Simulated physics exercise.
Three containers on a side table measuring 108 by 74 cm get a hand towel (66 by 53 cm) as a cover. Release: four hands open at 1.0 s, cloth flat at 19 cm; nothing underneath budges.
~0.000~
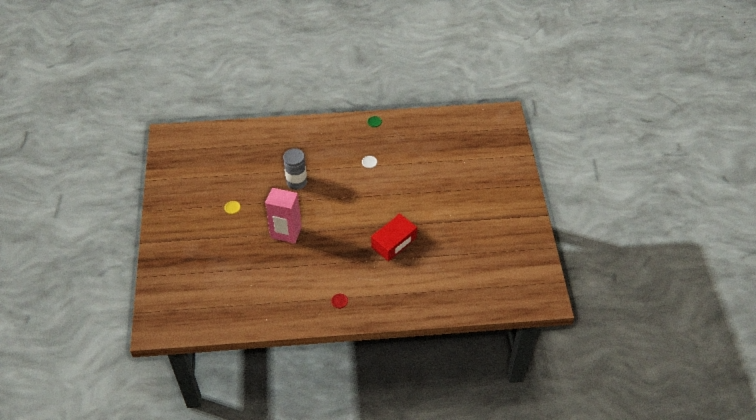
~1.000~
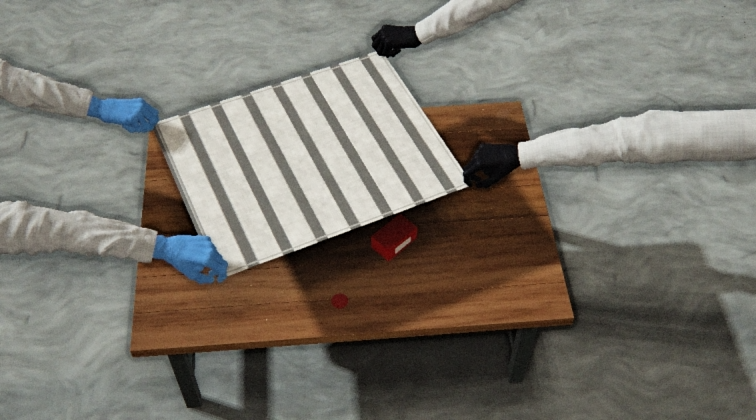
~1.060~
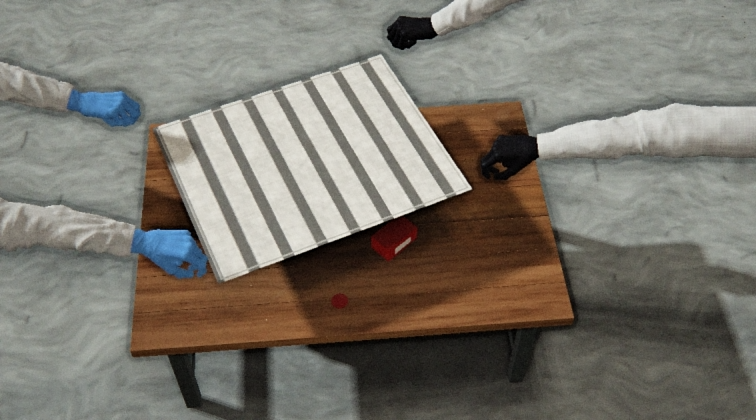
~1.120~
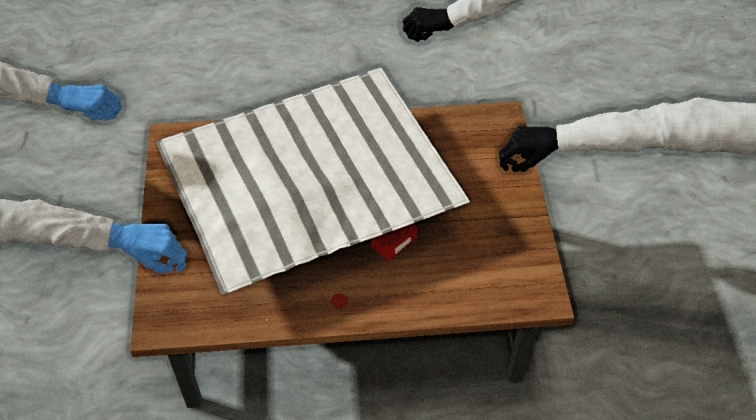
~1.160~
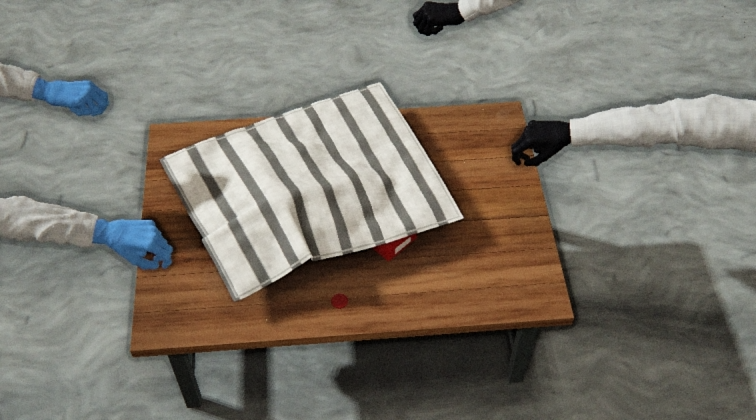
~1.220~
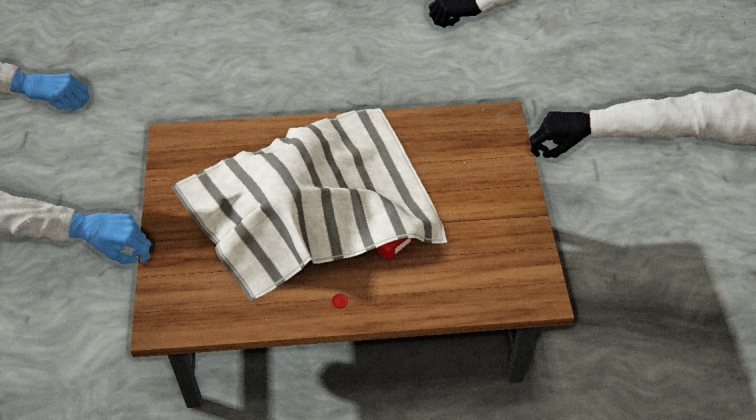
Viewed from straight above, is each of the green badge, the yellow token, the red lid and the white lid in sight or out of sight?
Green badge: Out of sight, yellow token: Out of sight, red lid: In sight, white lid: Out of sight.
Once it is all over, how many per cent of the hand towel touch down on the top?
I'd say close to 35 in a hundred.
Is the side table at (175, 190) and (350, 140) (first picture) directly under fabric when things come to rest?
First spot exposed, second spot hidden.
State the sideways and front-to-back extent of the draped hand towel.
Roughly 70 cm across and 62 cm deep.
At 1.4 s, 30 % of it is down, spanning 70 by 63 cm, above green badge, yellow token, white lid.
At 1.6 s, 30 % of it is down, spanning 71 by 63 cm, above green badge, yellow token, white lid.
At 1.7 s, 35 % of it is down, spanning 71 by 63 cm, above green badge, yellow token, white lid.
At 1.9 s, 35 % of it is down, spanning 70 by 63 cm, above green badge, yellow token, white lid.
At 2.7 s, 35 % of it is down, spanning 70 by 63 cm, above green badge, yellow token, white lid.
